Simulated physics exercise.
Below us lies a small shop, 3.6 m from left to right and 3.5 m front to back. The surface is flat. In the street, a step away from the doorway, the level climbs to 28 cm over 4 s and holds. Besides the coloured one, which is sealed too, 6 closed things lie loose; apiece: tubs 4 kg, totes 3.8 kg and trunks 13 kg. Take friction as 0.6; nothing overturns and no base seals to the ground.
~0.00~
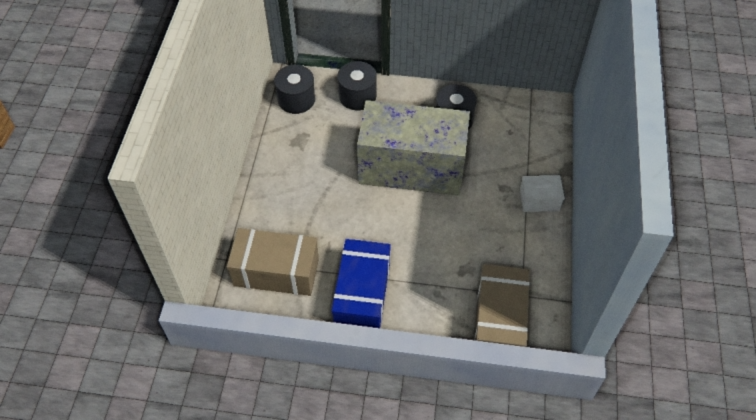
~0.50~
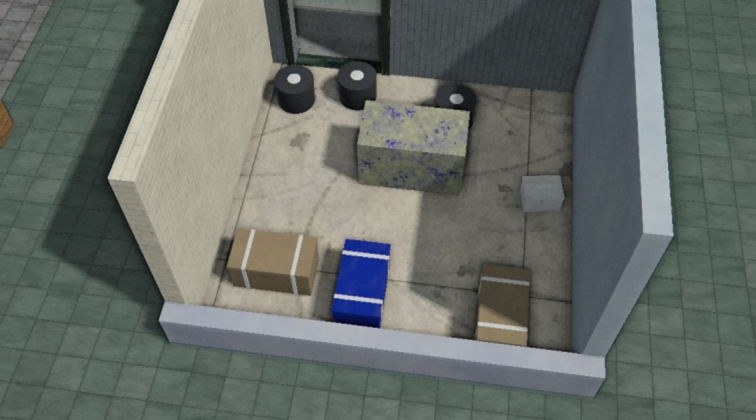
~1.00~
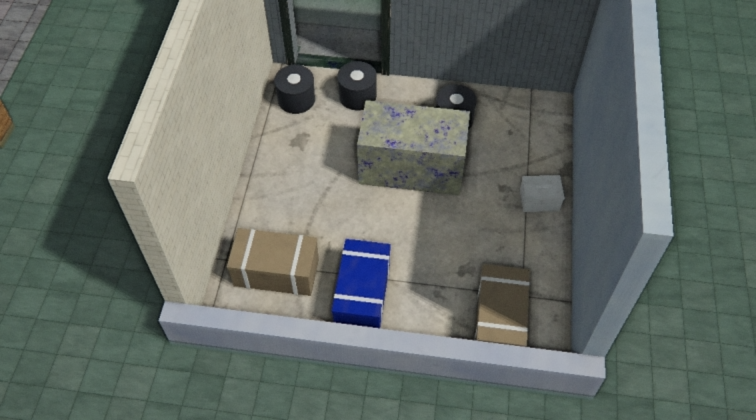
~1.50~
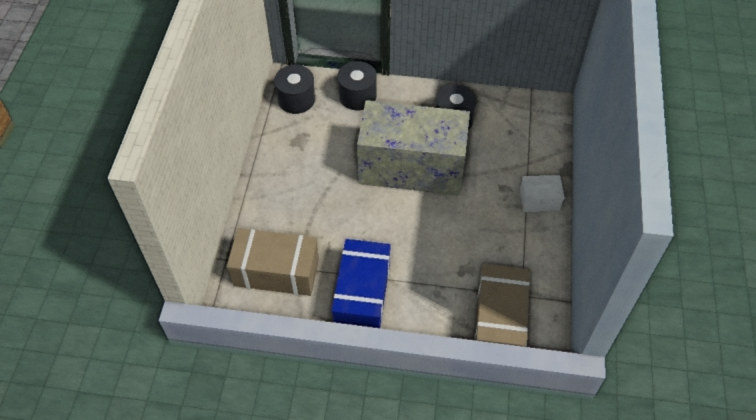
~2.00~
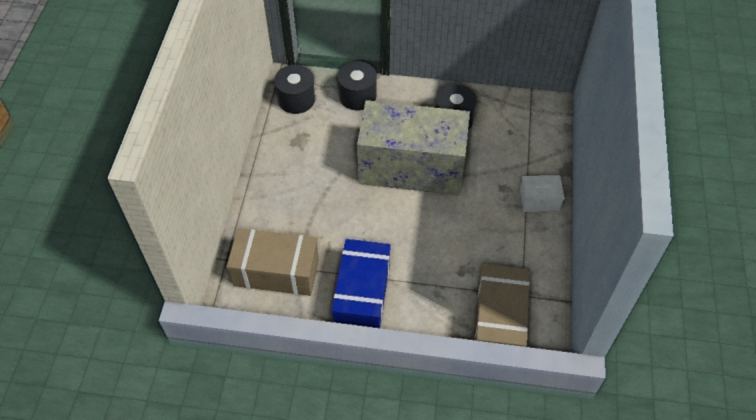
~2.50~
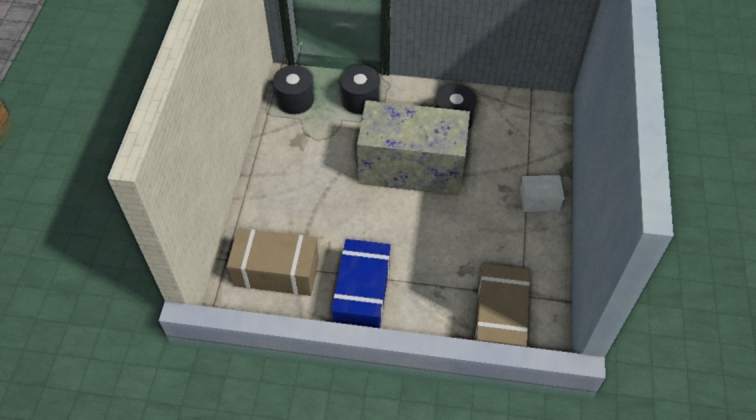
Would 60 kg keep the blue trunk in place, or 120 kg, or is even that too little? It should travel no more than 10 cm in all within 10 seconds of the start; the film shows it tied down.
For it, only the higher weight holds it.
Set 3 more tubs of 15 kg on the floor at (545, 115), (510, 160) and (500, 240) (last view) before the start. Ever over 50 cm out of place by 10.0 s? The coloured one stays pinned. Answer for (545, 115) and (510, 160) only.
In turn: Short of it, less.
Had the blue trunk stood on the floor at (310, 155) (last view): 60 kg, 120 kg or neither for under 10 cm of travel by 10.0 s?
It takes the larger.
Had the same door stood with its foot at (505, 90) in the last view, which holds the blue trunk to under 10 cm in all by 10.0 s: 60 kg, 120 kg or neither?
Then only the larger load is enough.
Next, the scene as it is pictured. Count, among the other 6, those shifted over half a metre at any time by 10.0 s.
That makes 4.
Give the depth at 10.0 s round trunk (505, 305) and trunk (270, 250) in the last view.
Roughly 15 and 21 cm.
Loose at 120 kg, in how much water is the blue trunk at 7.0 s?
About 11 cm.
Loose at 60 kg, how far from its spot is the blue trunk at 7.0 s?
About 30 cm.
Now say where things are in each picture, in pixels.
In the first frame, the blue trunk at (362, 277), on the bottom; water covers 0.0 m2; 0 of 7 have shifted.
In the second frame, the blue trunk at (362, 277), on the bottom; 0.0 m2 under water; 0 of 7 have shifted.
In the third frame, the blue trunk at (362, 277) rests on the ground; 0.0 m2 under water; 0 of 7 have shifted.
In the fourth frame, the blue trunk at (362, 277), on the bottom; water covers 0.0 m2; 0 of 7 have shifted.
In the fifth frame, the blue trunk at (362, 277), on the bottom; 0.2 m2 under water; 0 of 7 have shifted.
In the sixth frame, the blue trunk at (362, 277) rests on the ground; 0.7 m2 under water; 1 of 7 have shifted.
After 3.5 s the blue trunk would be 0 cm from its start with 60 kg and 0 cm from its start with 120 kg; 0 cm of water round it then.
After 4.5 s the blue trunk would be 0 cm from its start with 60 kg and 0 cm from its start with 120 kg; 3 cm of water round it then.
After 7.0 s the blue trunk would be 30 cm from its start with 60 kg and 0 cm from its start with 120 kg; 11 cm of water round it then.
After 10.0 s the blue trunk would be 90 cm from its start with 60 kg and 0 cm from its start with 120 kg; 12 cm of water round it then.
